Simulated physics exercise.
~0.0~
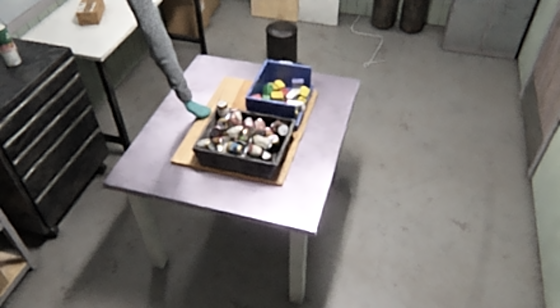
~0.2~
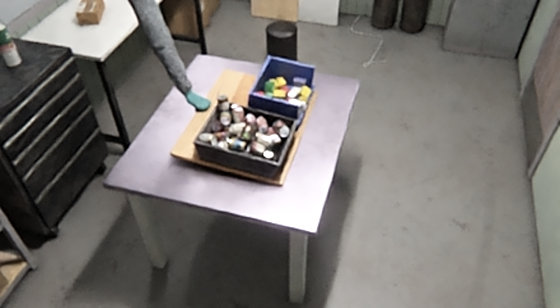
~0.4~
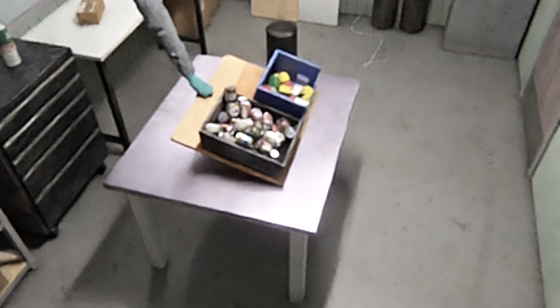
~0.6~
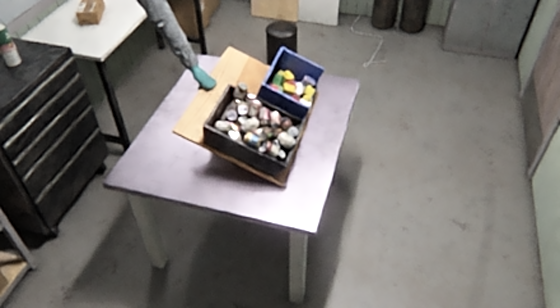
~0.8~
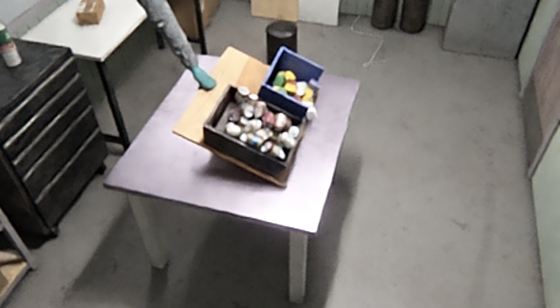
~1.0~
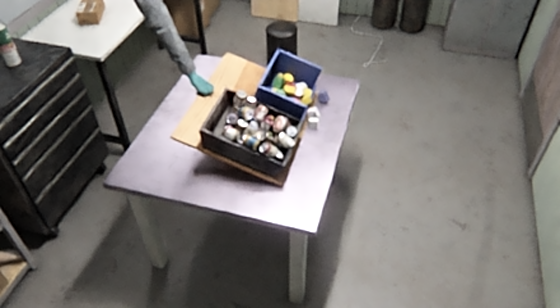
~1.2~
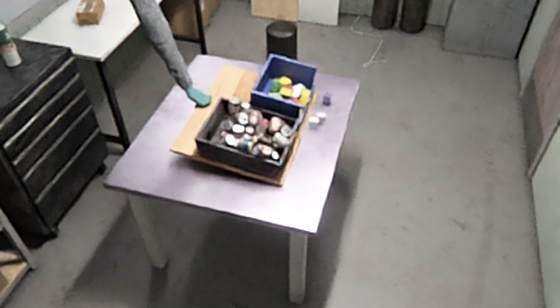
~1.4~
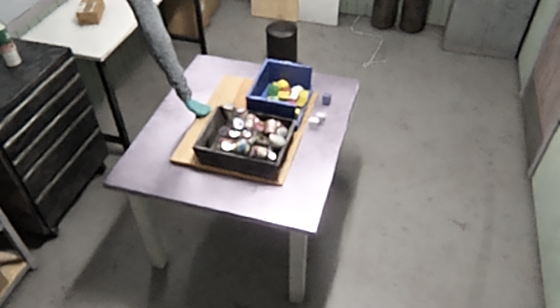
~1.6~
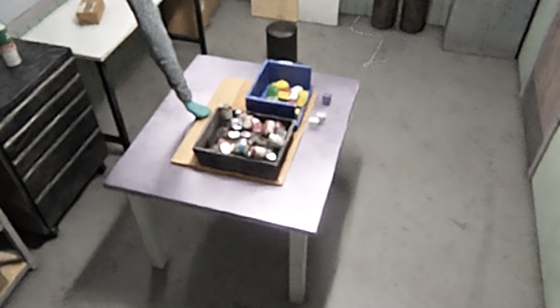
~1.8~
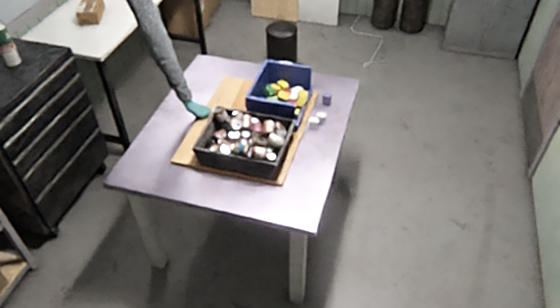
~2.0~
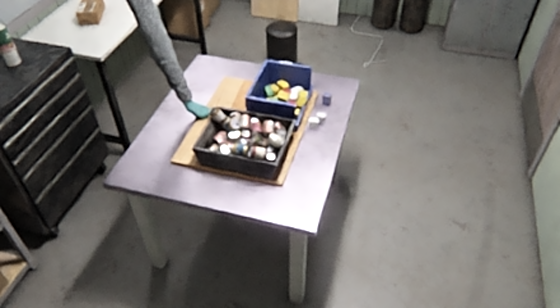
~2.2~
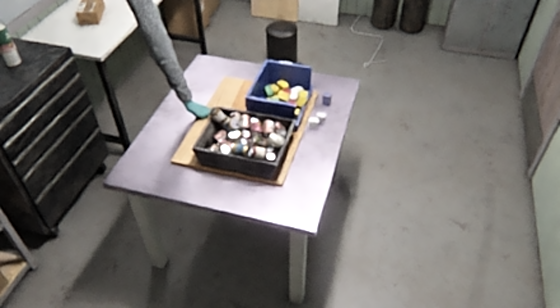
A few toy bricks tumbled out of the blue basket onto the right side of the table when a gloved hand tilted the board beneath it, then lowered it flat, while the black basket beside it kept all its small cans.
